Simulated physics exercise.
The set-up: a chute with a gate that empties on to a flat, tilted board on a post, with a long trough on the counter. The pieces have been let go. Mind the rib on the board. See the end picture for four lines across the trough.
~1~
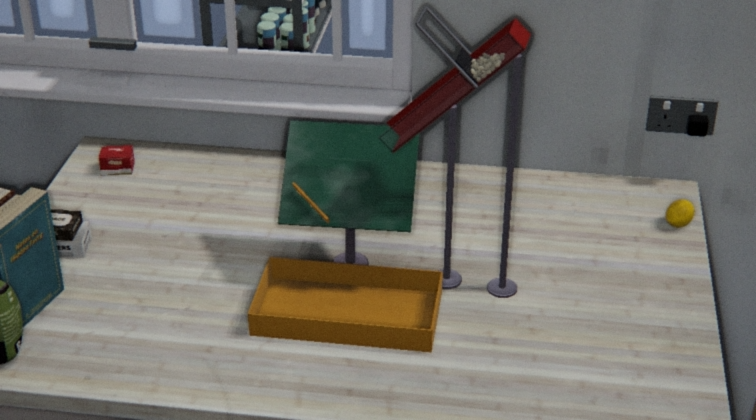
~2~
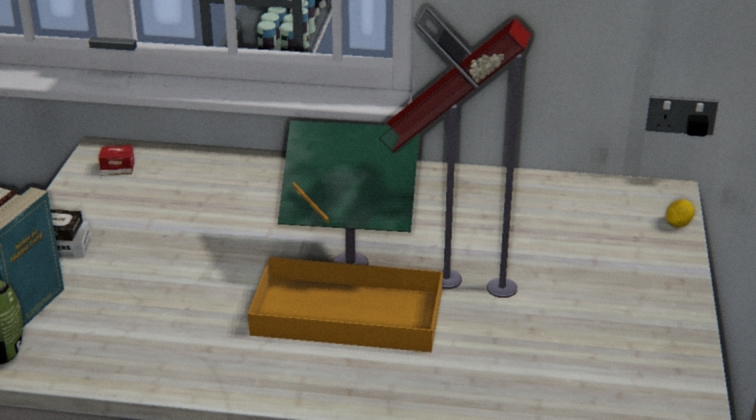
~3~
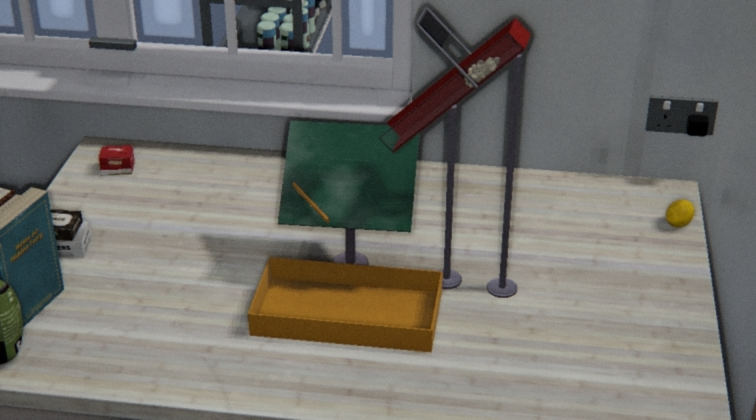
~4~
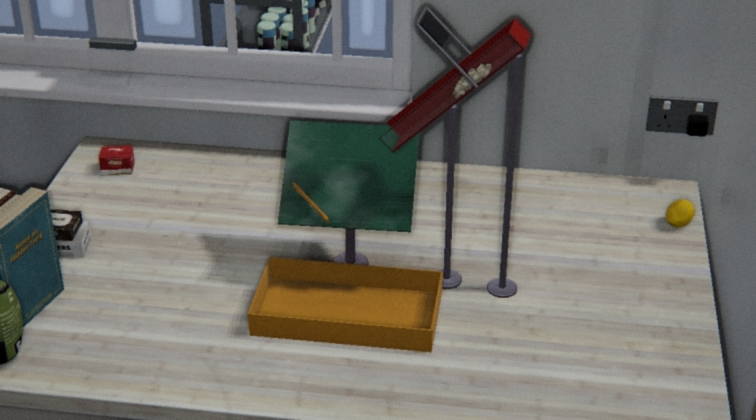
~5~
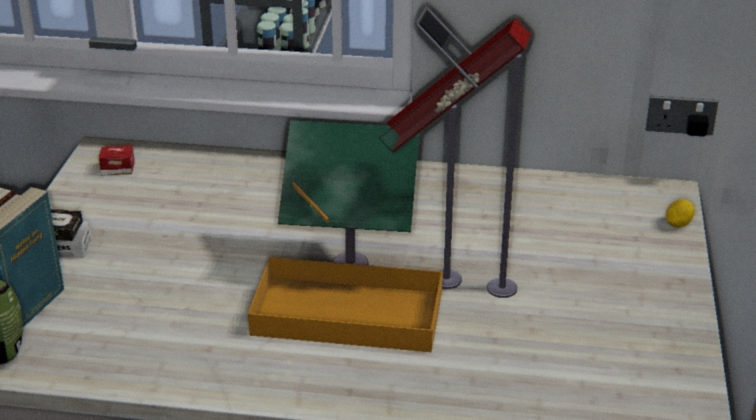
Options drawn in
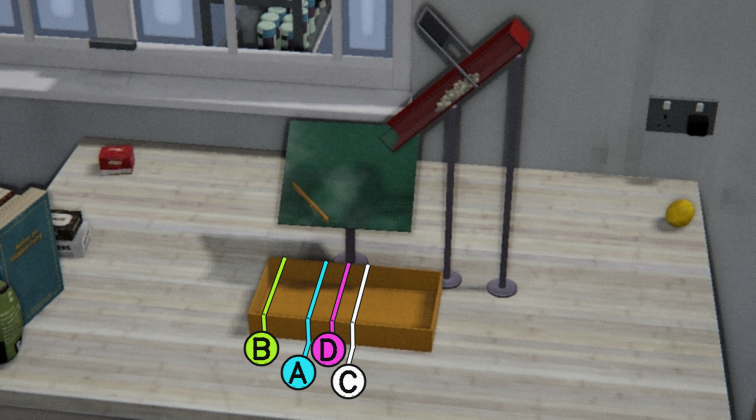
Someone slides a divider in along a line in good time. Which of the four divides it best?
It is D.
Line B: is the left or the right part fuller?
Right.
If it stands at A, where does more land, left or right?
Right.
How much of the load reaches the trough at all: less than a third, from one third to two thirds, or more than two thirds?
It is more than two thirds.
On the marked copy, line A crosses the front rim at (308, 319); line B crosses the front rim at (263, 315); line C crosses the front rim at (352, 323); line D crosses the front rim at (332, 321).
If A is chosen, of what is caught, about a tenth on the left of the divider, almost all on the right.
If B is chosen, of what is caught, not one piece on the left of the divider, every piece on the right.
If C is chosen, of what is caught, almost all on the left of the divider, just a few on the right.
If D is chosen, of what is caught, roughly two thirds on the left of the divider, roughly a third on the right.
